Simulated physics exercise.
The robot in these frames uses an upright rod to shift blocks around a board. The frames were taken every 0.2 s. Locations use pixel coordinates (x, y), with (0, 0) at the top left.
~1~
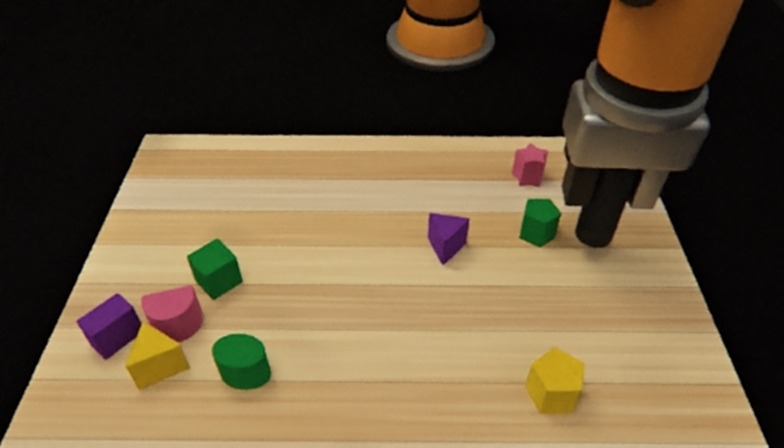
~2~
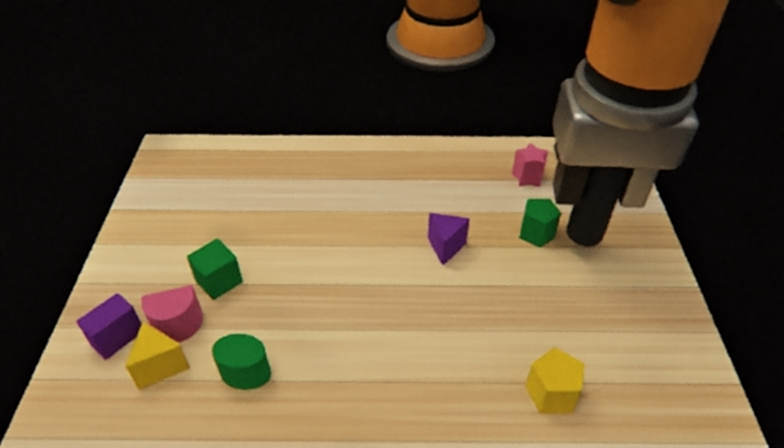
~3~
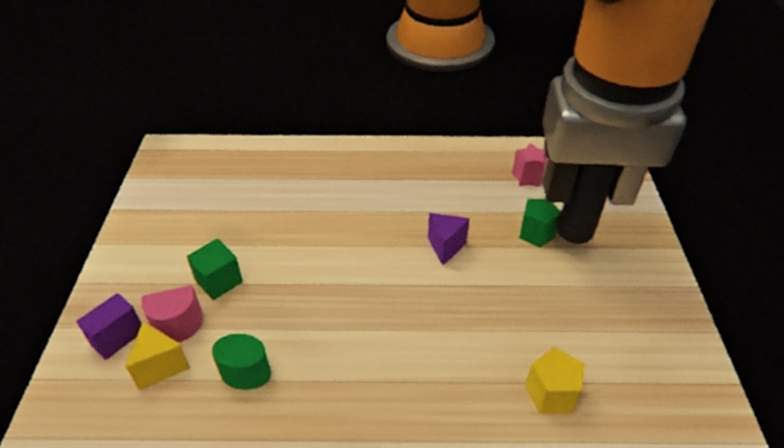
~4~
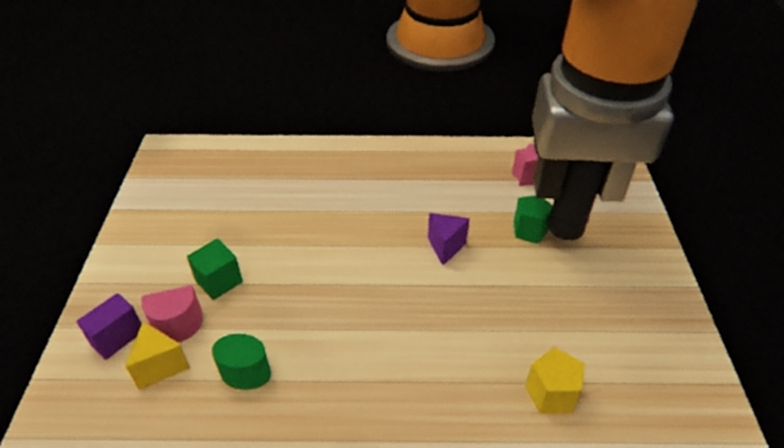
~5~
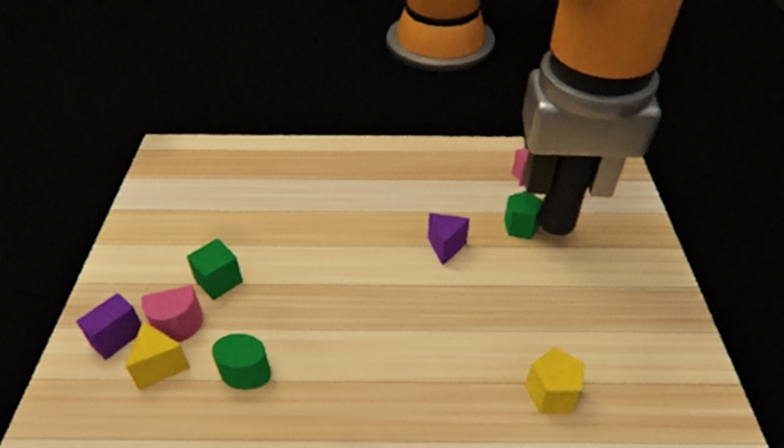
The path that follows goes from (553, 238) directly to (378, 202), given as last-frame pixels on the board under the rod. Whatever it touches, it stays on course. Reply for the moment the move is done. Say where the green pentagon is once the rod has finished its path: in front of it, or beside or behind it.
I believe the green pentagon loses its place ahead of the rod and slips off.
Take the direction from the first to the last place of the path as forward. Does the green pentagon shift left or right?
The shift is rightward.
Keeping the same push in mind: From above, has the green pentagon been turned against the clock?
Final answer: No.
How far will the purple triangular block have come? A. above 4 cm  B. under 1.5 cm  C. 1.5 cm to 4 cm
The correct letter is B.
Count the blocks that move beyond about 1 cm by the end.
My guess is one.
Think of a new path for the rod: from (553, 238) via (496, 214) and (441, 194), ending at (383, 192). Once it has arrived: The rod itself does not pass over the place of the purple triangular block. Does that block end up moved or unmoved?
Put simply, it stays right there.
What follows on the original path. One third of the way, rod at (493, 212); green pentagon at (467, 186), turned 20° clockwise.
Two thirds of the way, rod at (433, 200); green pentagon at (426, 168), turned 55° clockwise.
At the end, rod at (378, 188); purple triangular block in place; green pentagon at (421, 165), turned 75° clockwise.
